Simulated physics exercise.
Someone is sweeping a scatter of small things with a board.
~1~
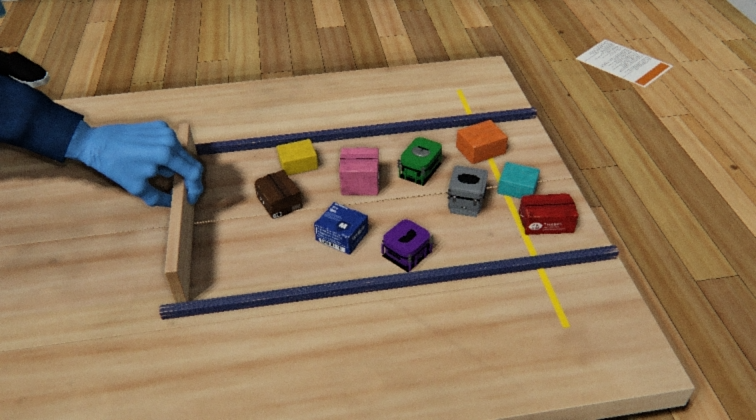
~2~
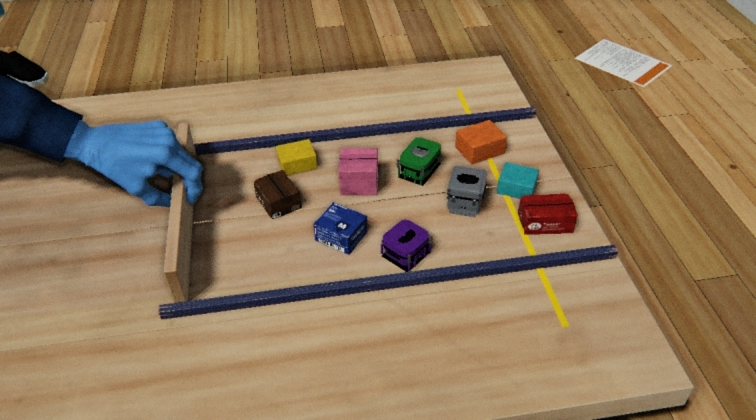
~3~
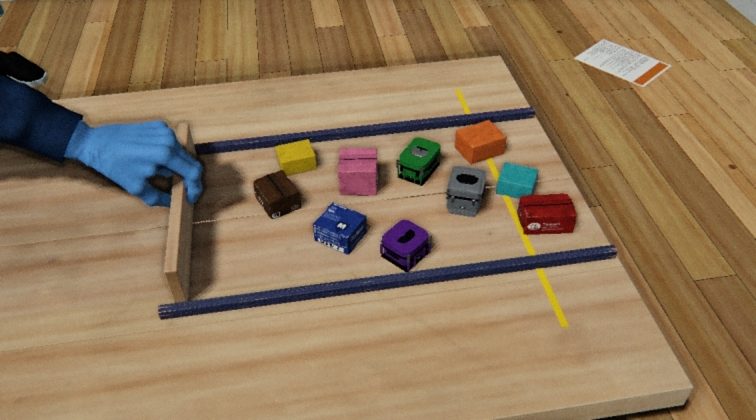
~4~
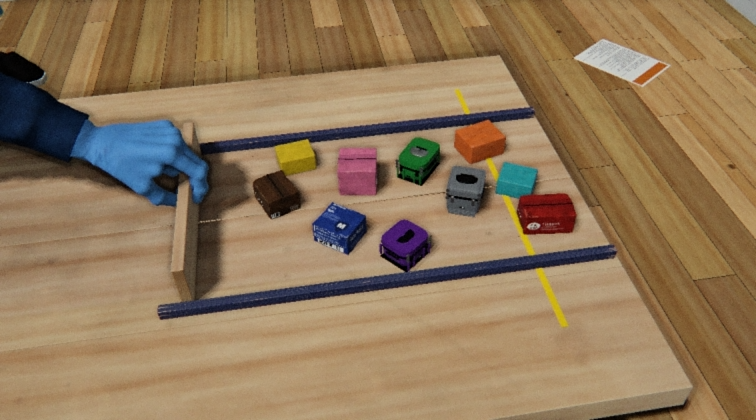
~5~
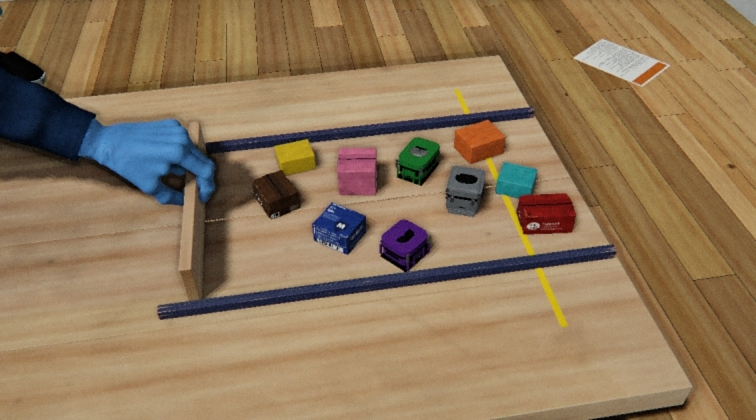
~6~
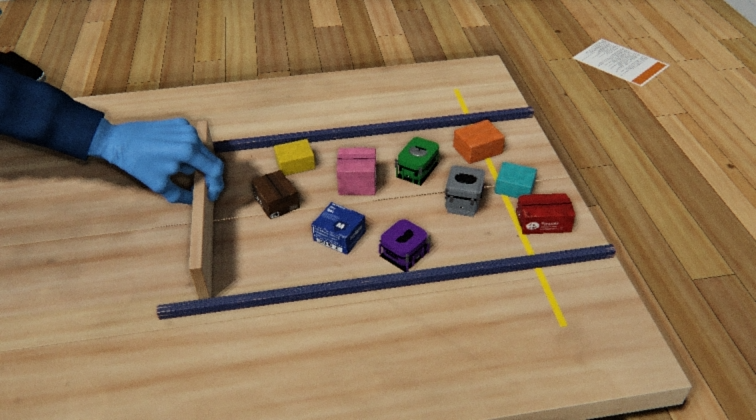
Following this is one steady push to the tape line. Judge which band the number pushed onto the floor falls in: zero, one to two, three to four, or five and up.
Most likely one of them, or two, will slide off.
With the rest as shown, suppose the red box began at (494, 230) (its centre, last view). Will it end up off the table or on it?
From that start the object is safe.
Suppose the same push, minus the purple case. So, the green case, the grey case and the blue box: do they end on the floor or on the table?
Green case: Still there. Grey case: Still there. Blue box: Still there.
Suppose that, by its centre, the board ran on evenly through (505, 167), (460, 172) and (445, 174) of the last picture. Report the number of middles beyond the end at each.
2, 0 and 0.
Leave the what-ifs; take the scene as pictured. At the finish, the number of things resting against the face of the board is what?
Number: 4.
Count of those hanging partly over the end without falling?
Count of overhanging things: 2.
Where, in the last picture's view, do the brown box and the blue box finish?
The first near (517, 178), the second near (531, 204).
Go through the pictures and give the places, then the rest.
Red box (548, 214); turquoise block (519, 182); orange block (482, 142); board (183, 206); tape (502, 186), in the first frame.
Turquoise block (518, 181); brown box (278, 194), in the second frame.
Orange block (480, 142); green case (419, 161), in the third frame.
Red box (546, 214); pink box (358, 172), in the fourth frame.
Turquoise block (517, 181); purple case (405, 246), in the fifth frame.
Red box (545, 213); turquoise block (516, 181); orange block (479, 141); board (204, 203); tape (499, 185), in the sixth frame.
A little later, none off yet; red box at rest near (545, 213); turquoise block at rest near (516, 181); orange block at rest near (479, 141).
Next, none off yet; red box at rest near (545, 213); turquoise block at rest near (516, 181); orange block shifted about its own width near (500, 132).
When it is over, the number that fall off is one or two; down, orange block and turquoise block.
